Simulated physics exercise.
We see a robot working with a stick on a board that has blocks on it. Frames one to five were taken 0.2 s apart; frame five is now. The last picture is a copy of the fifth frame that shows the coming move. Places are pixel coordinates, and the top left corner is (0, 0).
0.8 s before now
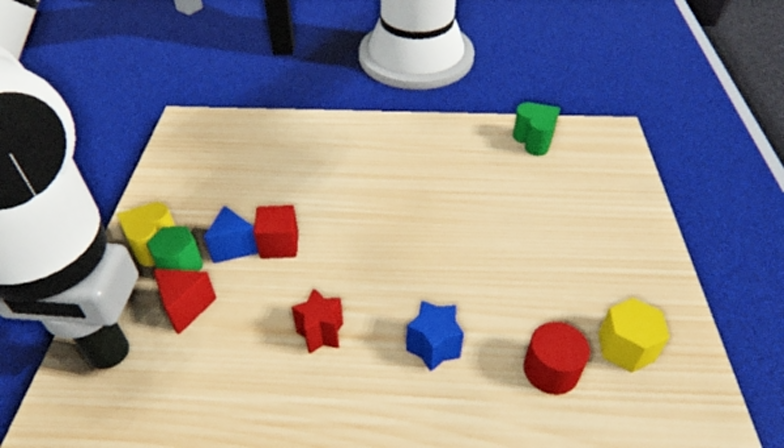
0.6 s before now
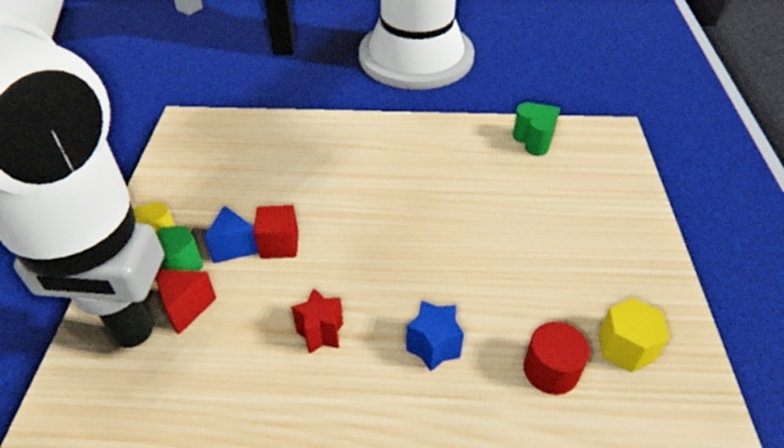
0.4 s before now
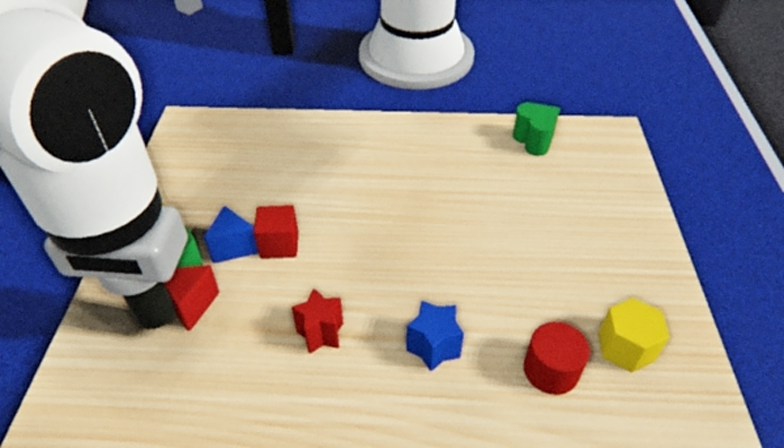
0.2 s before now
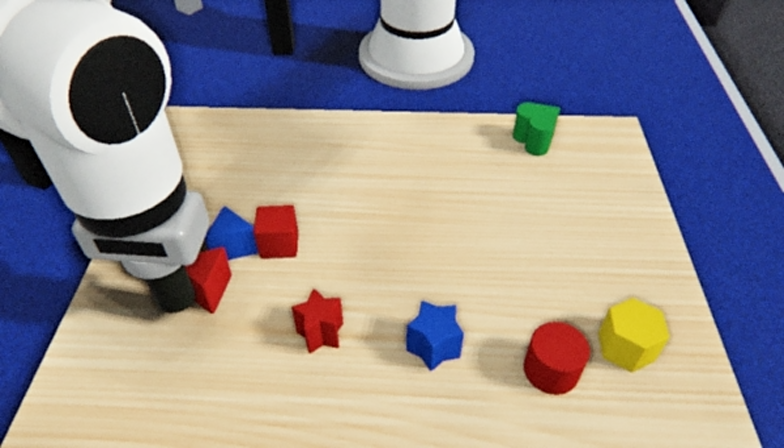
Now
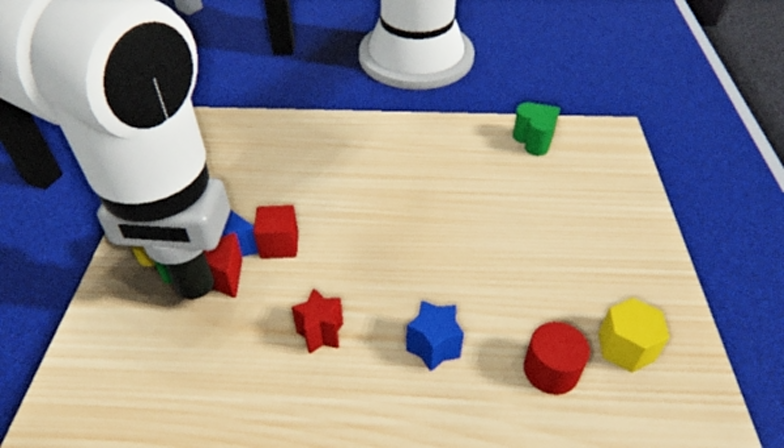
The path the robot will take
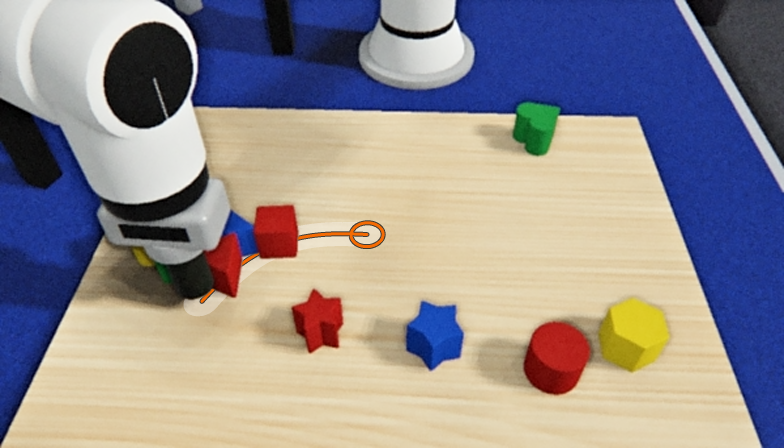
A white robot arm with a black stick tip works at the left of a pale wooden board on a blue surface, seen from above by a still camera. Yellow, green, blue and red blocks cluster near it, with a red star, blue star, red cylinder and yellow block rightward and a green heart behind. The arm moves right and slightly away, pushing the red triangle toward the red square piece.
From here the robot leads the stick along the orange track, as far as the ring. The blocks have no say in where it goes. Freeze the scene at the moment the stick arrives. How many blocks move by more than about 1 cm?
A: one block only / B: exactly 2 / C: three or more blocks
My answer is option C.
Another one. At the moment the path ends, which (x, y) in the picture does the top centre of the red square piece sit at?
When the path ends, it will be at (378, 184).
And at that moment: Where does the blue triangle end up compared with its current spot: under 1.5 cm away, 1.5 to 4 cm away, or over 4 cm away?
Covers 1.5 to 4 cm.
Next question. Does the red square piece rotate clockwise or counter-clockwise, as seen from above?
Seen from above, its turn is counter-clockwise.
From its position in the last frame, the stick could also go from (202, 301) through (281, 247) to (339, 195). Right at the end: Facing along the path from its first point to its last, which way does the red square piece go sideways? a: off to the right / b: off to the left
I choose a.
Drawn move, from (202, 301) via (249, 259) and (306, 237), ending at (367, 235).
What follows on the original path. One third of the way, stick (245, 243); red triangle (261, 210); blue triangle (230, 203), turned 25° anticlockwise; red square piece (297, 212).
Two thirds of the way, stick (304, 220); red triangle (297, 187), turned 25° anticlockwise; blue triangle (230, 202), turned 25° anticlockwise; red square piece (339, 195).
At the end, stick (366, 218); green hexagon still; red triangle (299, 187), turned 35° anticlockwise; blue triangle (230, 202), turned 25° anticlockwise; red square piece (378, 184), turned 70° anticlockwise.
